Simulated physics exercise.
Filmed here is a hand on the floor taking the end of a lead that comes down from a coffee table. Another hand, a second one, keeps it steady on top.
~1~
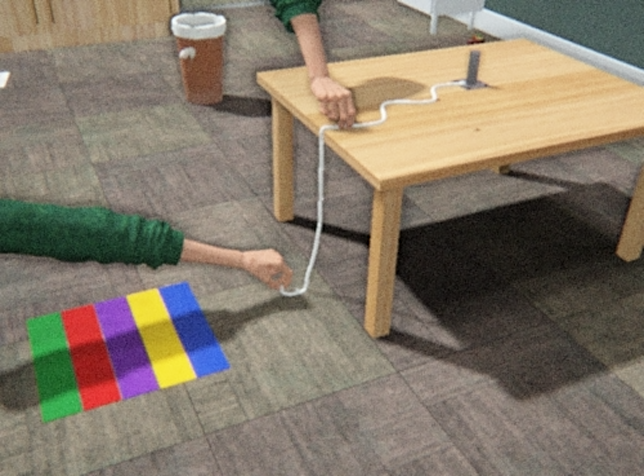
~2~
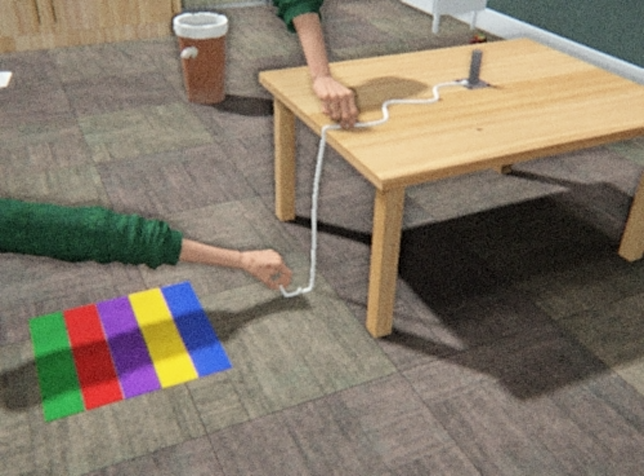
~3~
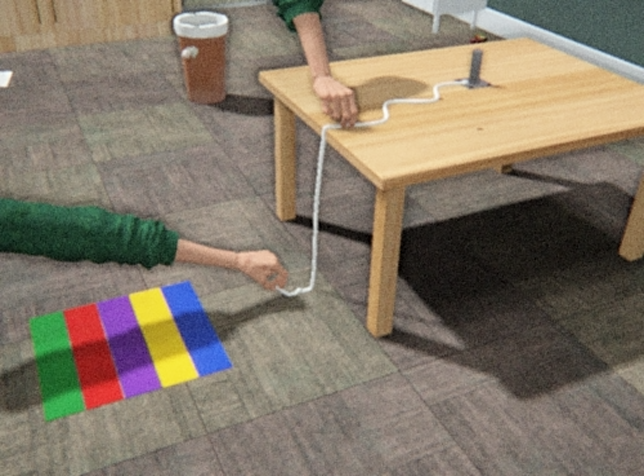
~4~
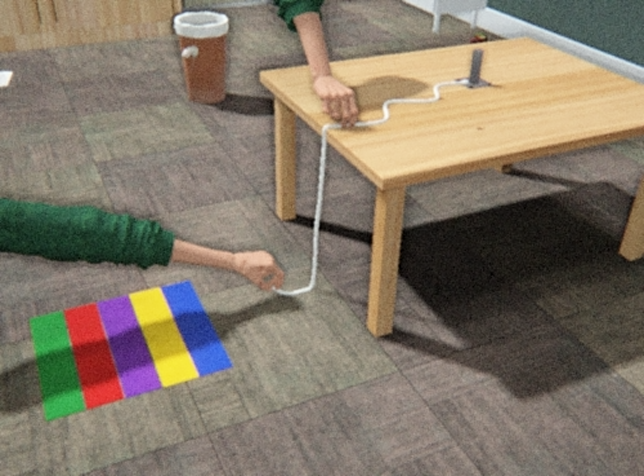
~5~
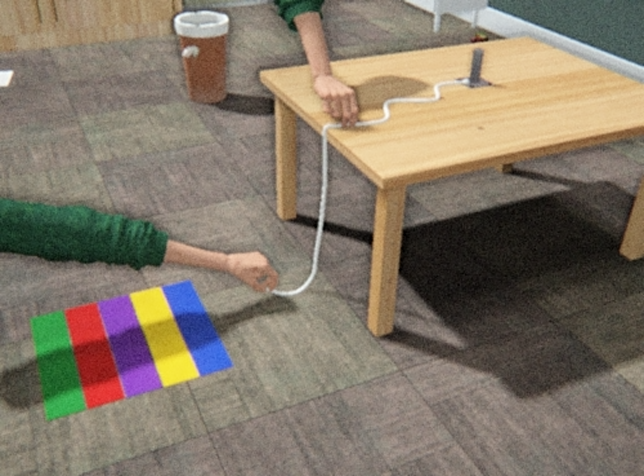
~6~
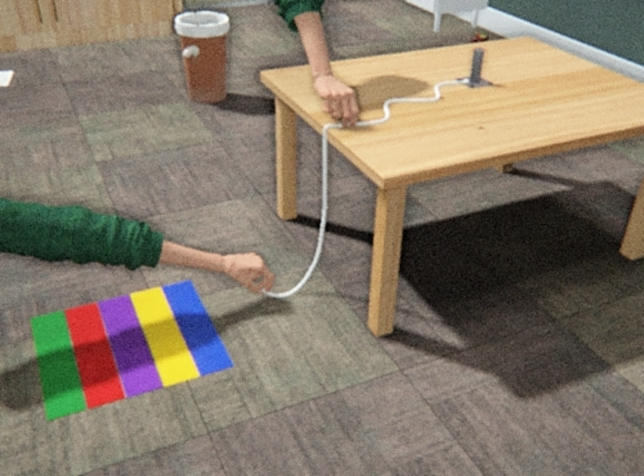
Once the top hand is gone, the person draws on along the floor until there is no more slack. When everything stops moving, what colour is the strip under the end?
The strip under the end is purple.
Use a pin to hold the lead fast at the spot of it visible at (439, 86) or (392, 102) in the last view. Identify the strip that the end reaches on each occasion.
In order: Purple, then yellow.
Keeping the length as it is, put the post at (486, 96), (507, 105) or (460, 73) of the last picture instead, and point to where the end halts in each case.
Estimated pixels per try: (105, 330); (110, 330); (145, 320).
A little later, end near (197, 307); over blue.
Next, end near (154, 318); over yellow.
When it is tight, end near (127, 325); over purple. Over purple.
